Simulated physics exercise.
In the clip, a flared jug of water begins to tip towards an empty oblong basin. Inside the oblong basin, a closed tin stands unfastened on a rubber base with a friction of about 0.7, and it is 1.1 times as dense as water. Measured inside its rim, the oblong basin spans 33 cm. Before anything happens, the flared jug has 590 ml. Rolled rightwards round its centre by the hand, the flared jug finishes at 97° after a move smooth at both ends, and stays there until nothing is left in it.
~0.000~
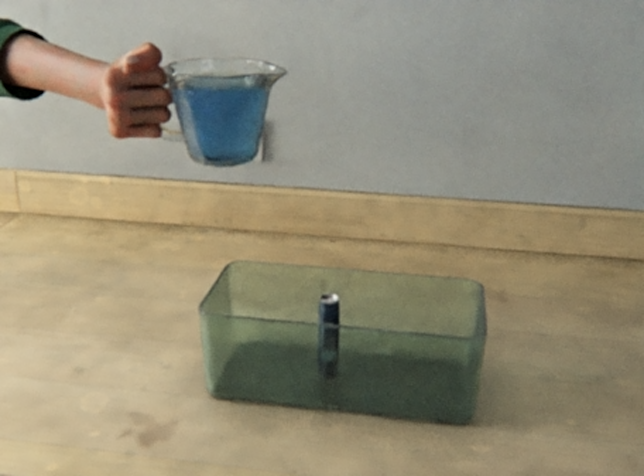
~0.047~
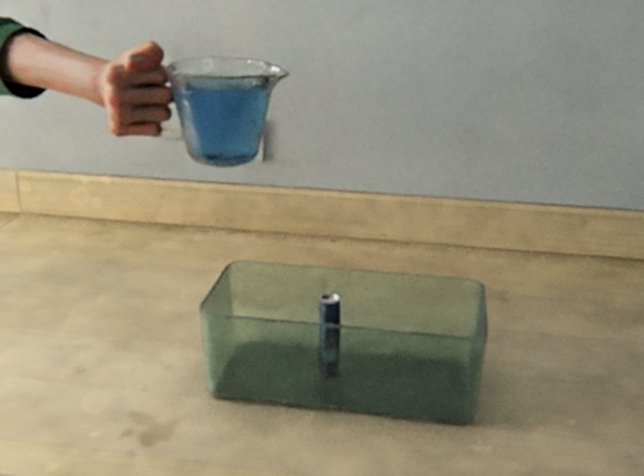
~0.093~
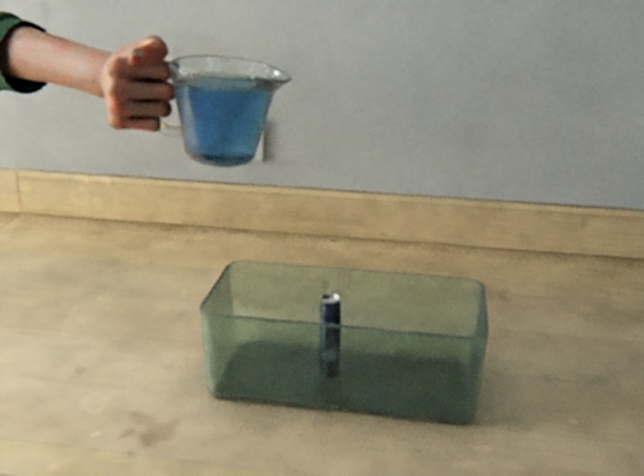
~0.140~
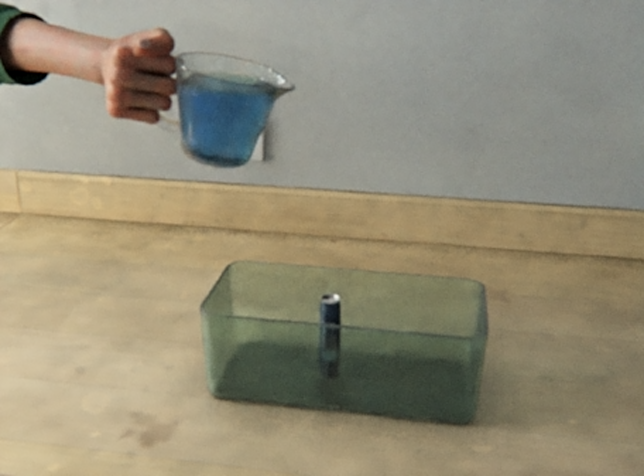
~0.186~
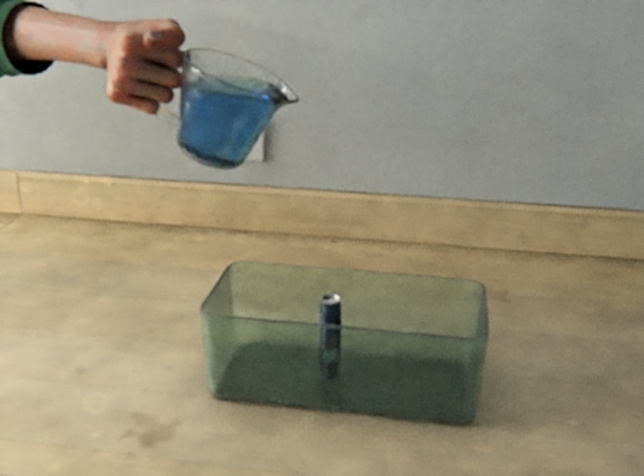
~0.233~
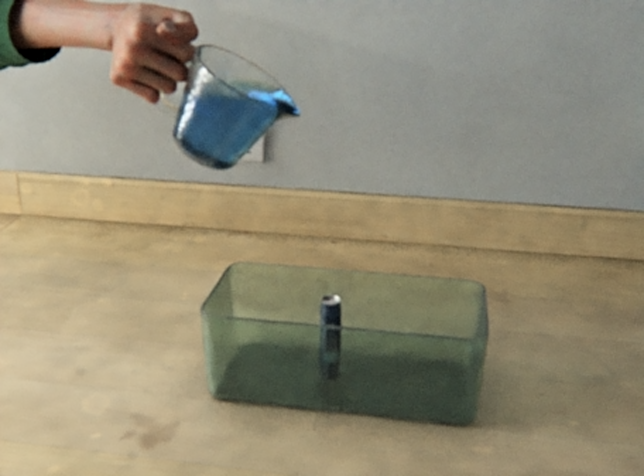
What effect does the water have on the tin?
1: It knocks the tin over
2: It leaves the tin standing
Answer: 2.
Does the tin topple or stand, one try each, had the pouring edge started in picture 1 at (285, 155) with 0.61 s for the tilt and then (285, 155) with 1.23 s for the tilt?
First it tips over; then it tips over.
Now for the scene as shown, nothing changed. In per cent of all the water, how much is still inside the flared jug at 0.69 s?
Around 9 in a hundred is still there.
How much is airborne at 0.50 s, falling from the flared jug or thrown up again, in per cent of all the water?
About 44 per cent.
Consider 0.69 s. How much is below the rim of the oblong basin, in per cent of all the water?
About 68 %.
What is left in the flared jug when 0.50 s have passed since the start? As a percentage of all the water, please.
Roughly 44 per cent.
By 0.50 s the tilt is 89° and 45 per cent is still to pour; the tin stands where it began.
By 0.69 s the tilt is 97° and 9 per cent is still to pour; the tin stands where it began.
By 0.89 s the tilt is 97° and 1 per cent is still to pour; the tin stands where it began.
By 1.11 s the tilt is 97° and 0 per cent is still to pour; the tin stands where it began.
At rest the tin stands where it began.
